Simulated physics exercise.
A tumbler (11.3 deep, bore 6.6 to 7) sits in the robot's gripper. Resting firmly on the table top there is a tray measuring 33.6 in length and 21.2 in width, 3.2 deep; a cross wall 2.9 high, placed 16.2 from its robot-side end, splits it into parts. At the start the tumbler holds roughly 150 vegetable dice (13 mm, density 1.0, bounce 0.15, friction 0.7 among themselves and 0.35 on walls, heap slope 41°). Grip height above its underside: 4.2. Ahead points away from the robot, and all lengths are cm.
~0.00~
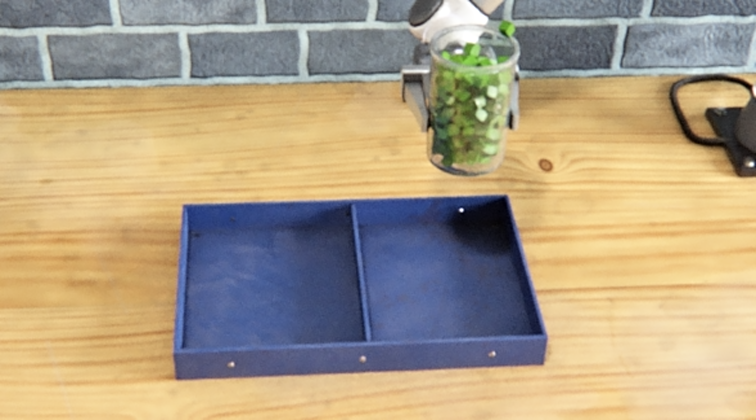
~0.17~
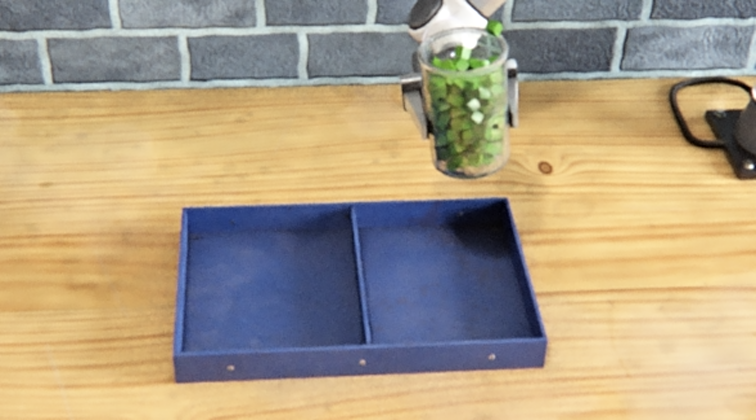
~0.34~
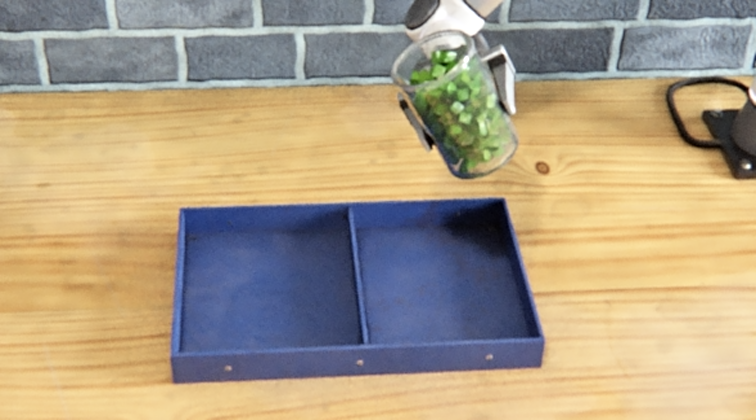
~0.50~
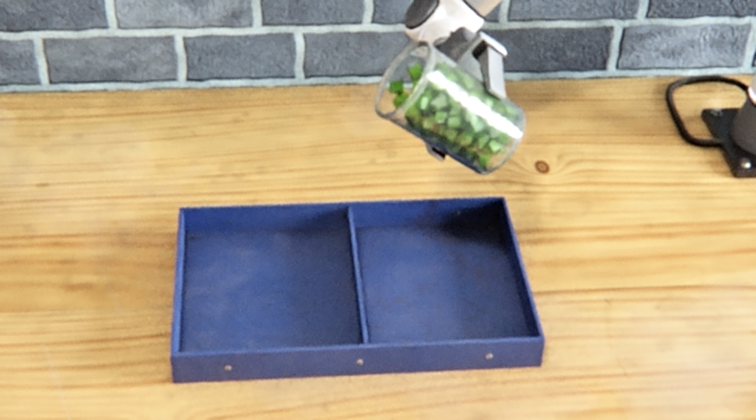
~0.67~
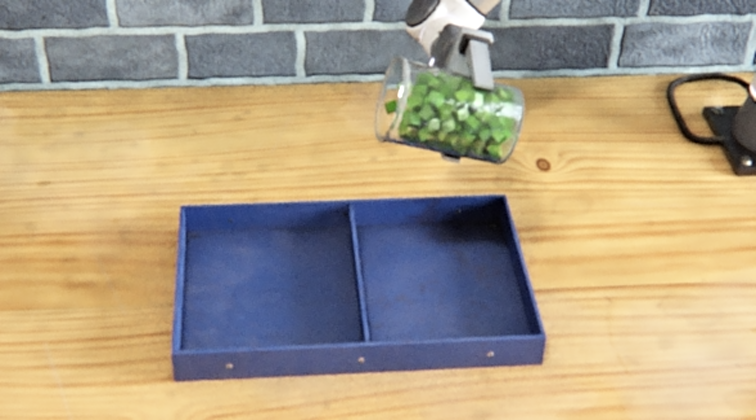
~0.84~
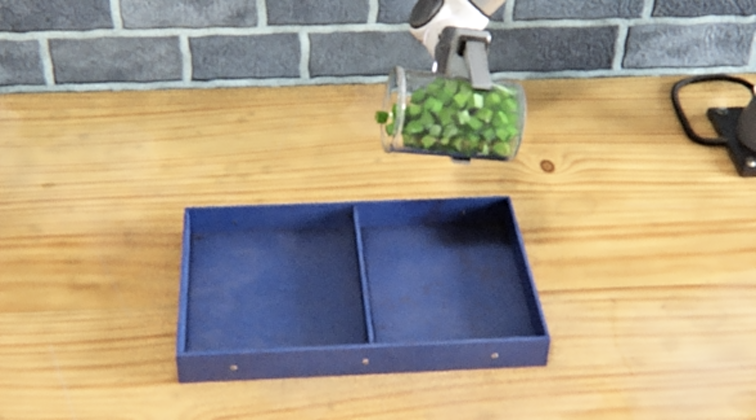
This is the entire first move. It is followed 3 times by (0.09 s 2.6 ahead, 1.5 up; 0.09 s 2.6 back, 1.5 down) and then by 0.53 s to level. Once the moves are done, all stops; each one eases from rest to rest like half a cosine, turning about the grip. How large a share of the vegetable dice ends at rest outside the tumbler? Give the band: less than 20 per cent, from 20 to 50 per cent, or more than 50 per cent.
The band is more than 50 per cent.
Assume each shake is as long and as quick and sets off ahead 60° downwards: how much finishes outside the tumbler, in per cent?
About 10 per cent.
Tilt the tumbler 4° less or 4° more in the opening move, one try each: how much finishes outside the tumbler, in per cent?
It would be around 55 and 80 per cent.
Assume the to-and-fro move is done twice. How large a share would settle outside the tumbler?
It would come to around 50 %.
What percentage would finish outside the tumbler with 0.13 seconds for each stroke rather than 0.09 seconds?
Roughly 30 in a hundred.
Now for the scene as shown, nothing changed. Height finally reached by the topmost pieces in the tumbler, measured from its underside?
Height at rest: Approx. 5.5 cm.
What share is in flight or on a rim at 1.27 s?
Reading at that time: Some 18 per cent.
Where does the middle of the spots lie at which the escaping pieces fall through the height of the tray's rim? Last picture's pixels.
Check roughly (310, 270) in the last picture.
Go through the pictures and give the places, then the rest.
In the first frame, the tumbler middle at (469, 103), level; upper third of the load around (471, 78), from x 435 to 505, top at y 30; 147 in the tumbler.
In the second frame, the tumbler middle at (467, 106), tilted 8° forward; upper third of the load around (467, 82), from x 435 to 500, top at y 30.
In the third frame, the tumbler middle at (458, 108), tilted 28° forward; upper third of the load around (452, 86), from x 415 to 505, top at y 60.
In the fourth frame, the tumbler middle at (452, 111), tilted 53° forward; upper third of the load around (442, 92), from x 395 to 510, top at y 70.
In the fifth frame, the tumbler middle at (451, 113), tilted 73° forward; upper third of the load around (445, 96), from x 390 to 510, top at y 80.
In the sixth frame, the tumbler middle at (454, 116), tilted 81° forward; upper third of the load around (459, 102), from x 380 to 510, top at y 85; 147 in the tumbler.
After 1.27 s, tilted 81° forward, highest piece 23 above the table; 74 in the tumbler, 47 in the far-side part, 26 in flight or on a rim.
After 1.70 s, tilted 28° forward, highest piece 26 above the table; 87 in the far-side part, 59 in the tumbler, 1 in the robot-side part.
After 2.11 s, level, highest piece 22 above the table; 87 in the far-side part, 59 in the tumbler, 1 in the robot-side part.
After 3.16 s, level, highest piece 22 above the table; 87 in the far-side part, 59 in the tumbler, 1 in the robot-side part.
In the end, 87 in the far-side part, 59 in the tumbler, 1 in the robot-side part. That is 60 % outside the tumbler.
